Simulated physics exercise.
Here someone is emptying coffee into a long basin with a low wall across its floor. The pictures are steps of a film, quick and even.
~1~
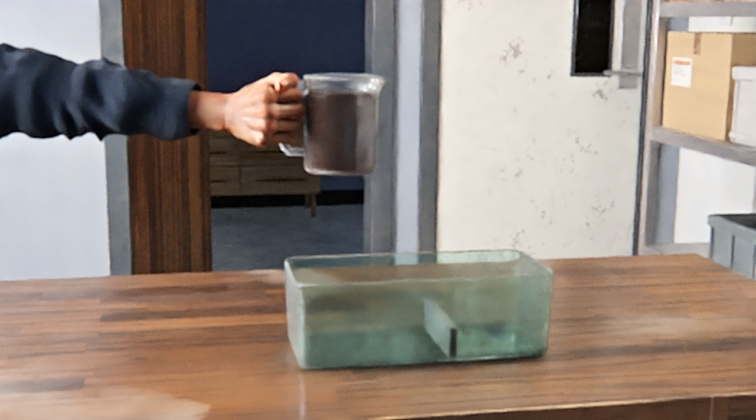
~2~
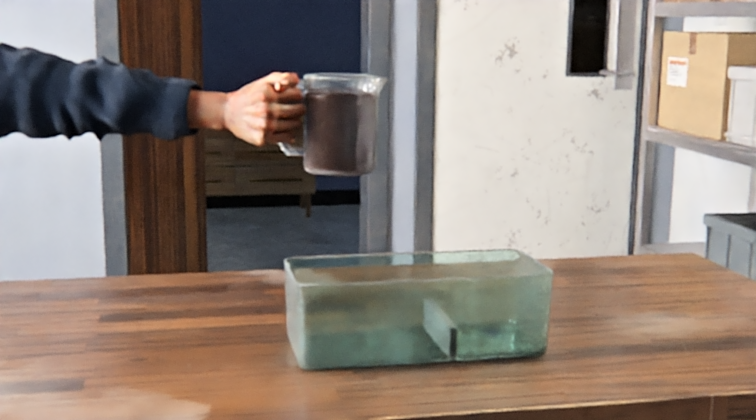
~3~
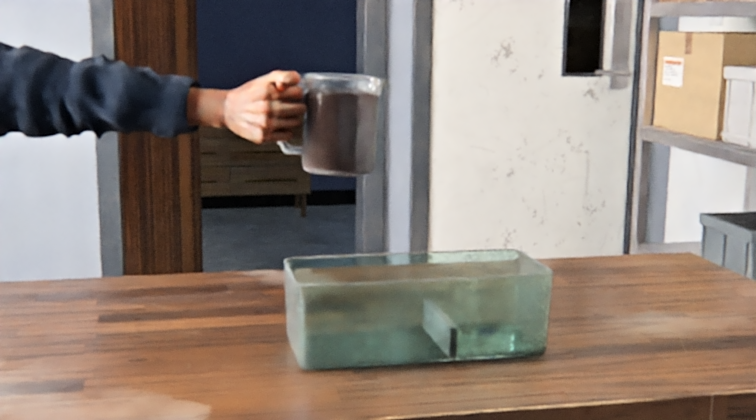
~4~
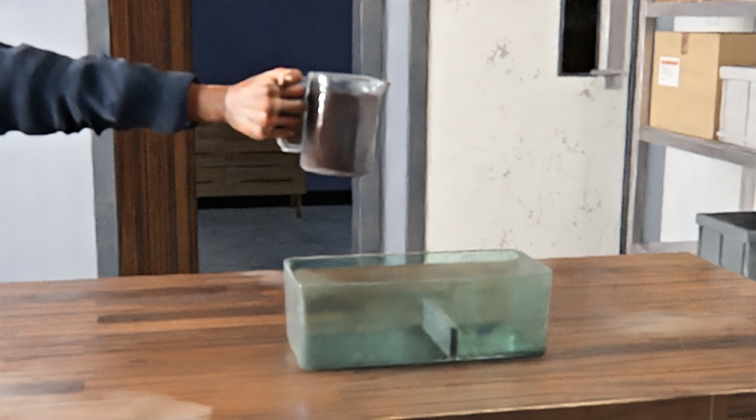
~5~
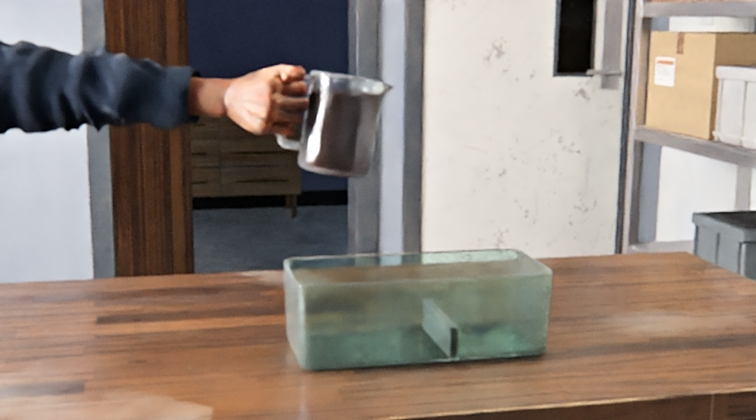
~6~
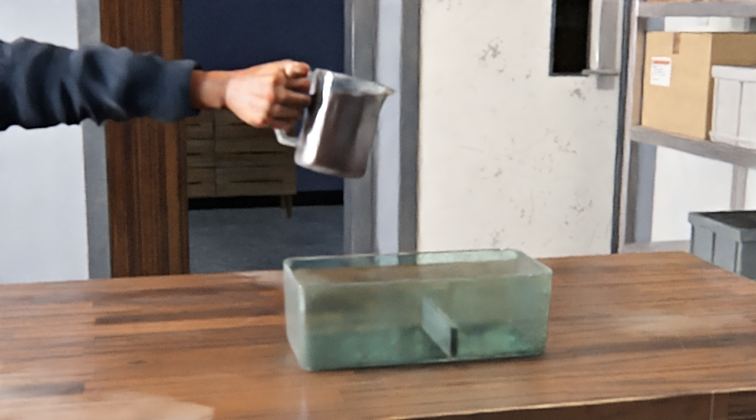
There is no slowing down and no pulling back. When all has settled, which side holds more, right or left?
The fullest part is going to be the right one.
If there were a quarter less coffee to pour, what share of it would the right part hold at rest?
About 65 parts in a hundred, give or take.
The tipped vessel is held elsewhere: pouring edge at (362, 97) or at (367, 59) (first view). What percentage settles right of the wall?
About 10 % the first time, about 45 % the second.
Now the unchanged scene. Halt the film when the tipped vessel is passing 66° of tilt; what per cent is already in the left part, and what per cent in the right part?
Near 0 in a hundred left, near 0 in a hundred right.
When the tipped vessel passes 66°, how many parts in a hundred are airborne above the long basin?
Roughly 15 percent.
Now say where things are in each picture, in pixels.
In the first frame, it leans 0°; its right rim is at (388, 78); the coffee meets the walls at (306, 90) and (375, 90); the long basin's rim runs from (291, 273) to (537, 263); the wall's top is at (440, 313).
In the second frame, it leans 1°; its right rim is at (388, 78); the coffee meets the walls at (307, 91) and (375, 91).
In the third frame, it leans 2°; its right rim is at (389, 80); the coffee meets the walls at (307, 90) and (375, 91).
In the fourth frame, it leans 5°; its right rim is at (391, 82); the coffee meets the walls at (308, 91) and (377, 91).
In the fifth frame, it leans 9°; its right rim is at (393, 86); the coffee meets the walls at (310, 93) and (381, 92).
In the sixth frame, it leans 14°; its right rim is at (396, 90); the coffee meets the walls at (312, 94) and (384, 92).
A moment on, the tilt is 66° and 83 per cent is still to pour, 0 is left of the wall and 2 right of it.
Next, the tilt is 98° and 33 per cent is still to pour, 1 is left of the wall and 39 right of it.
Then the tilt is 105° and 4 per cent is still to pour, 15 is left of the wall and 74 right of it.
Later the tilt is 105° and 0 per cent is still to pour, 24 is left of the wall and 74 right of it.
At rest 24 per cent lies left of the wall, 74 right of it and 2 outside.
